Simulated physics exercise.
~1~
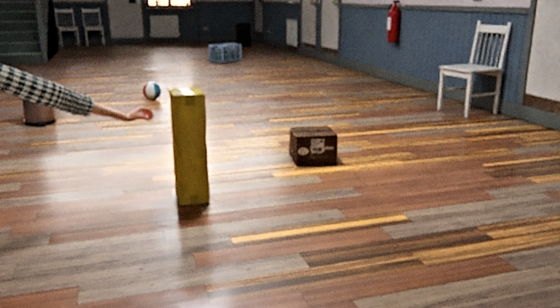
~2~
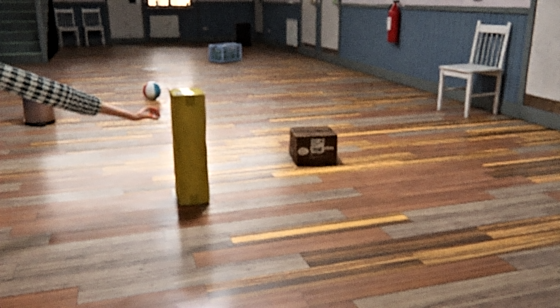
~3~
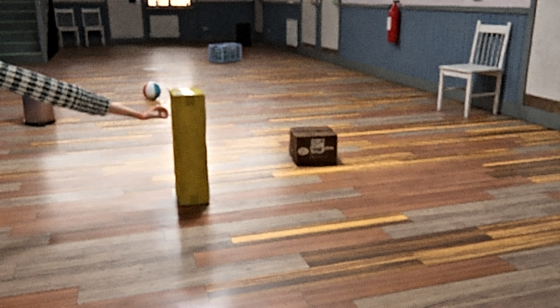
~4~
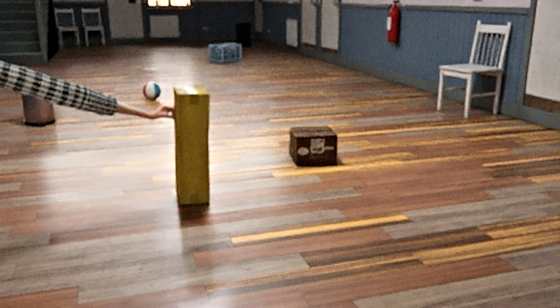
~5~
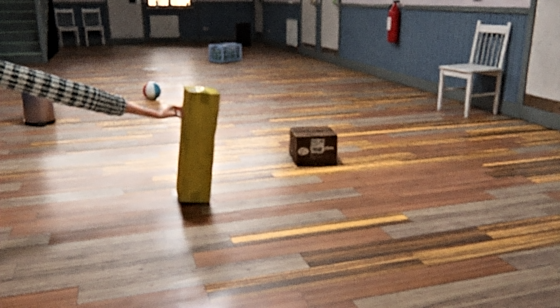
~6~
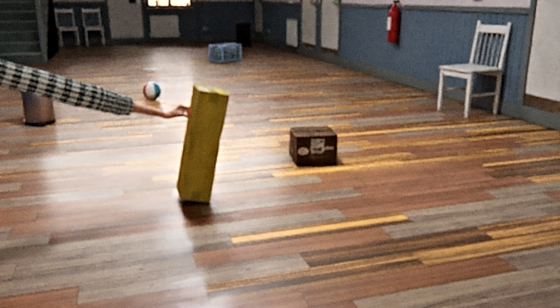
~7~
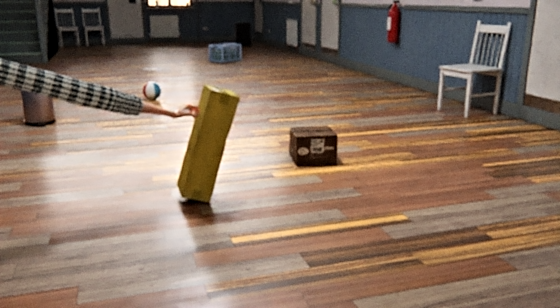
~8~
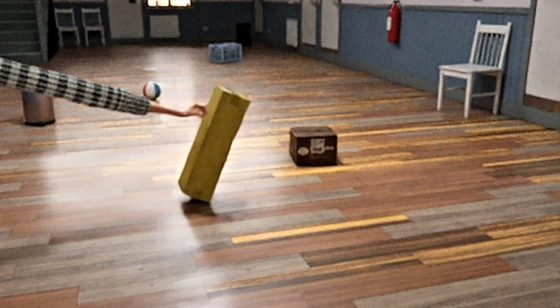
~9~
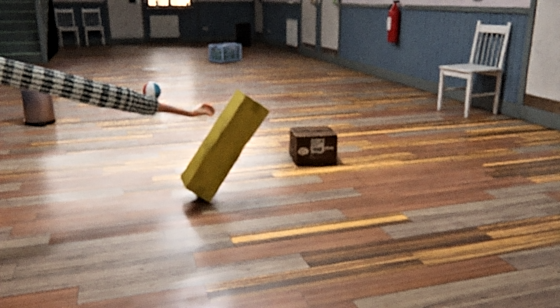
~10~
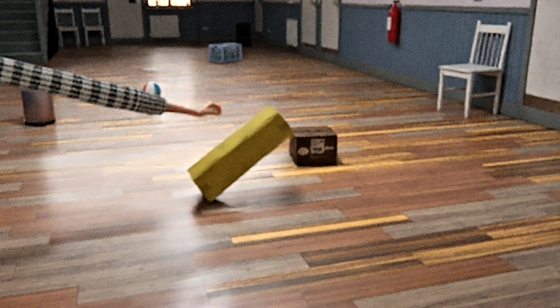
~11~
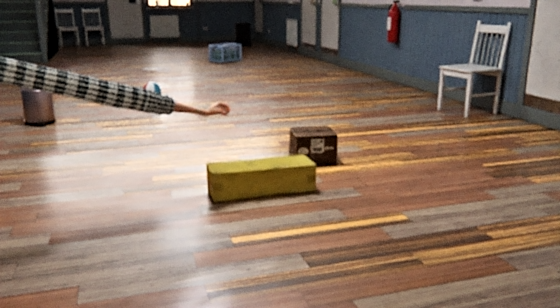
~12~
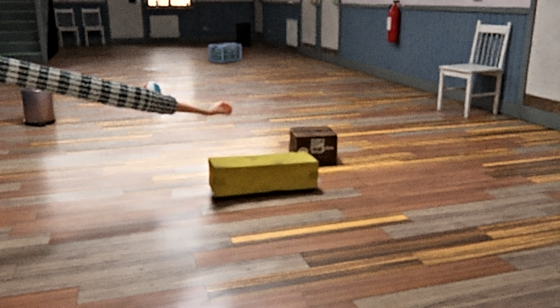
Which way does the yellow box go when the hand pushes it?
The yellow box tips over to the right and comes to lie on its side on the wooden floor.
